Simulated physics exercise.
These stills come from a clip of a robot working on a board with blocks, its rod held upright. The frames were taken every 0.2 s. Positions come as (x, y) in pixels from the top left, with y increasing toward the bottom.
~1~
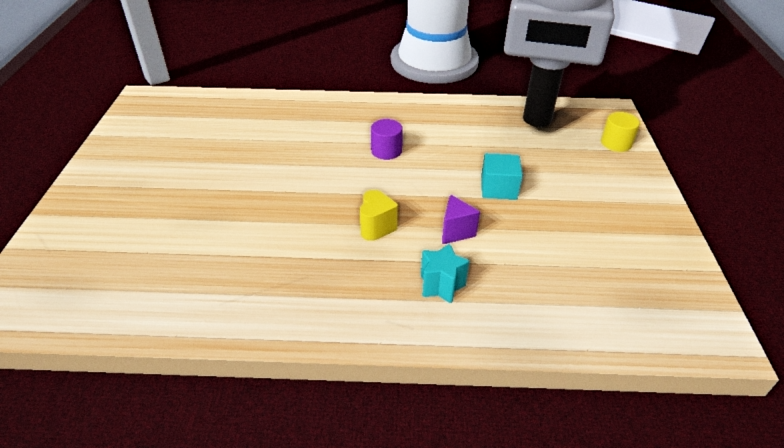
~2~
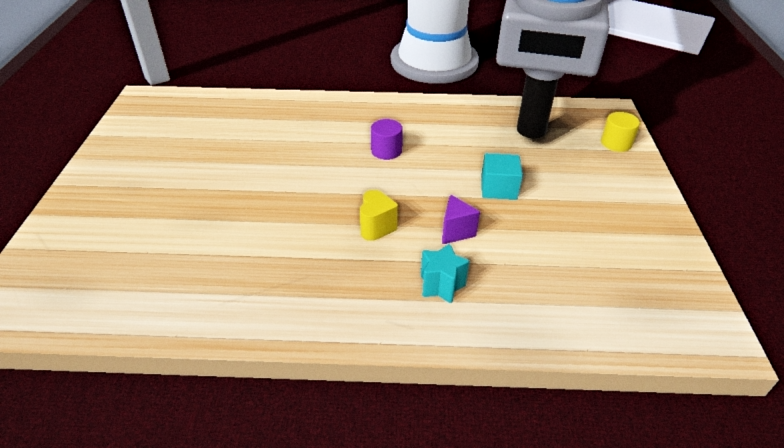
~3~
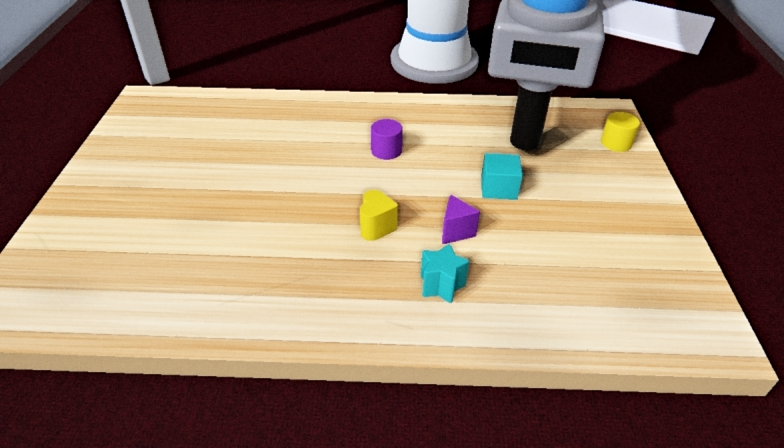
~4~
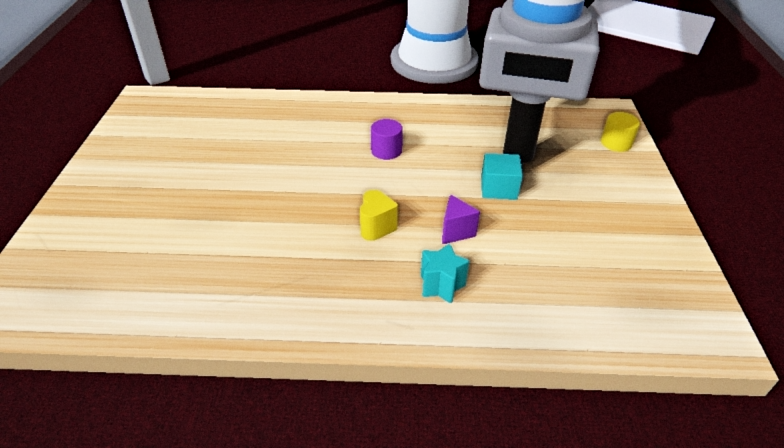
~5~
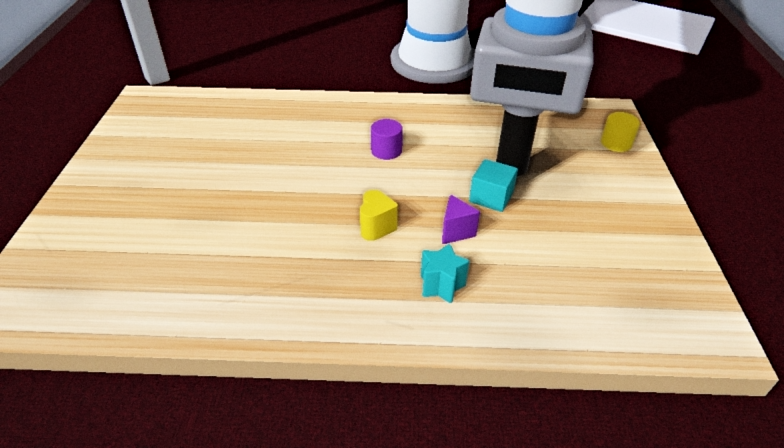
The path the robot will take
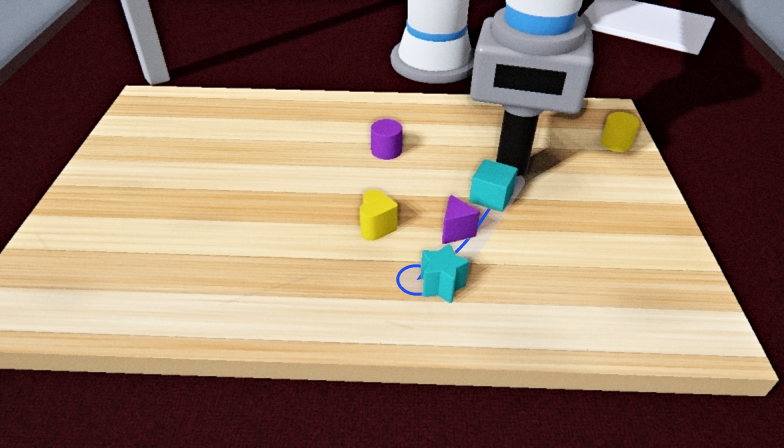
A robot arm's black rod moves down and slightly left across a wooden board, approaching the turquoise cube while the surrounding purple, yellow and turquoise blocks stay still. It then meets the cube and nudges it a short way down and left, turning it slightly, toward the purple triangle.
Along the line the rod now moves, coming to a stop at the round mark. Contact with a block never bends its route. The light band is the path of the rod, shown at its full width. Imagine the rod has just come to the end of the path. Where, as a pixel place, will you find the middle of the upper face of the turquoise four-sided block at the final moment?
At (375, 253).
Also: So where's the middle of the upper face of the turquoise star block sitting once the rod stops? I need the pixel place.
Close to (433, 282).
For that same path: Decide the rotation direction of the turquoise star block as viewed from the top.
Its spin: Anticlockwise.
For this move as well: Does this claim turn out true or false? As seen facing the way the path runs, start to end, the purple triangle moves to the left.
Answer: False.
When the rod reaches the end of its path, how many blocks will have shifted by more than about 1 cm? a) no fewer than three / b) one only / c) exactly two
Correct choice: A.
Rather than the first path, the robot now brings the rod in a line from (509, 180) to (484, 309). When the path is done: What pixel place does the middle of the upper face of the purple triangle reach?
At pixel (434, 215).
The line goes from (509, 180) over (475, 229) to (417, 280).
On the path given first. One third of the way, rod (489, 199); purple triangle (443, 218), turned 15° clockwise; turquoise four-sided block (463, 201), turned 30° clockwise.
Two thirds of the way, rod (463, 234); purple triangle (396, 241), turned 35° clockwise; turquoise four-sided block (427, 231), turned 50° clockwise.
At the end, rod (418, 266); yellow heart block unmoved; turquoise star block (433, 282), turned 70° anticlockwise; purple triangle (341, 249), turned 65° clockwise; turquoise four-sided block (375, 253), turned 80° clockwise.
